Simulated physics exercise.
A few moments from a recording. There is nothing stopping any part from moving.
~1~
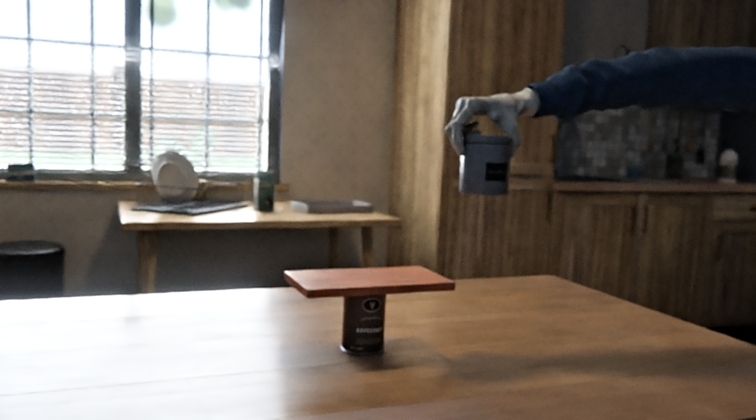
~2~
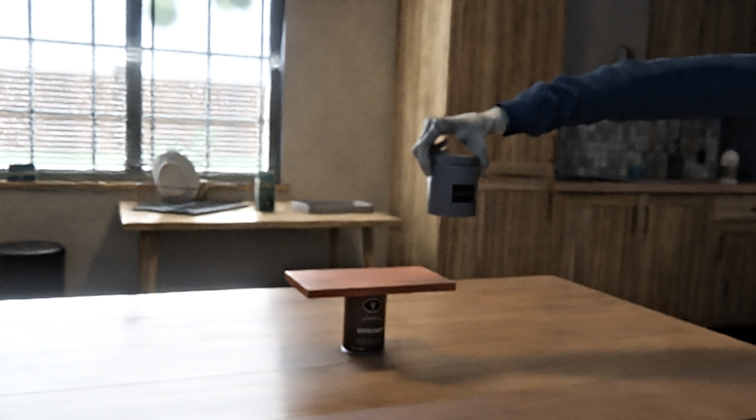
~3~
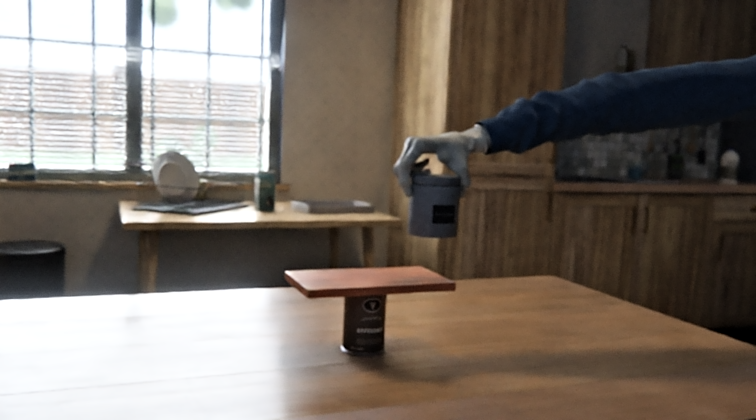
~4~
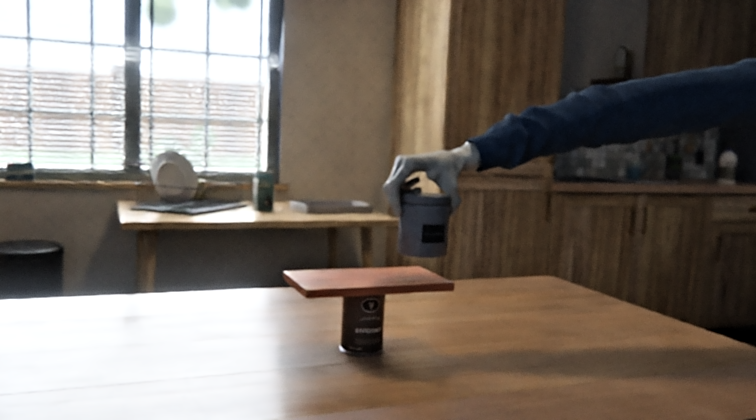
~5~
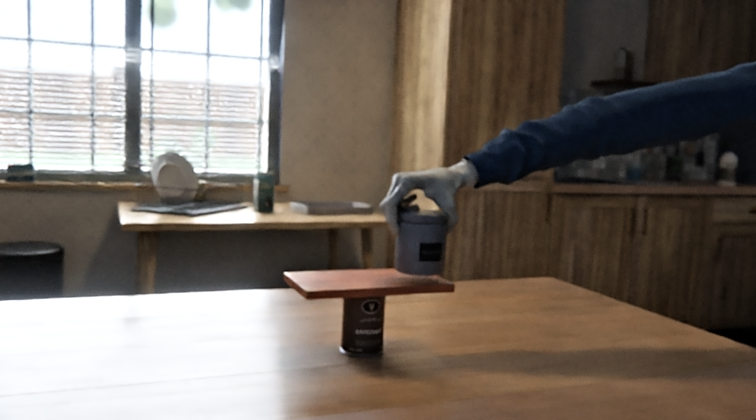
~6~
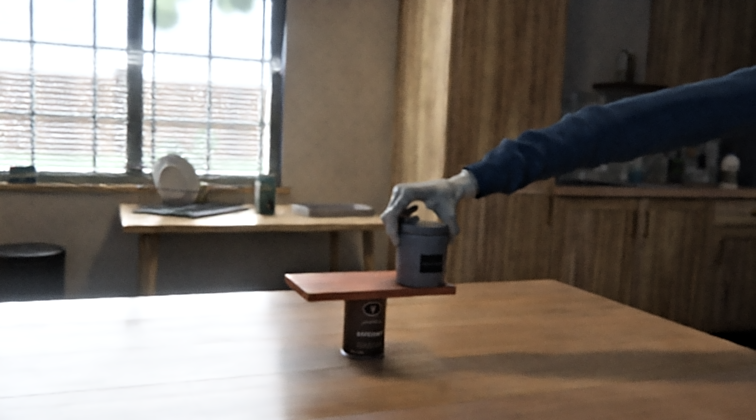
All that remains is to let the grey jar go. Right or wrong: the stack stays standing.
Wrong, it topples.
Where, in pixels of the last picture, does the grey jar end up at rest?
Near (507, 335).
Then, 0.40 s past the last view, grey jar now fallen; orange board rocked 60° from its first pose.
Then, 0.60 s past the last view, orange board rocked 62° from its first pose.
Finally, fallen, orange board and grey jar; brown tin still in place. Final places as the last picture's camera would see them, grey jar near (507, 335). The stack gives way.
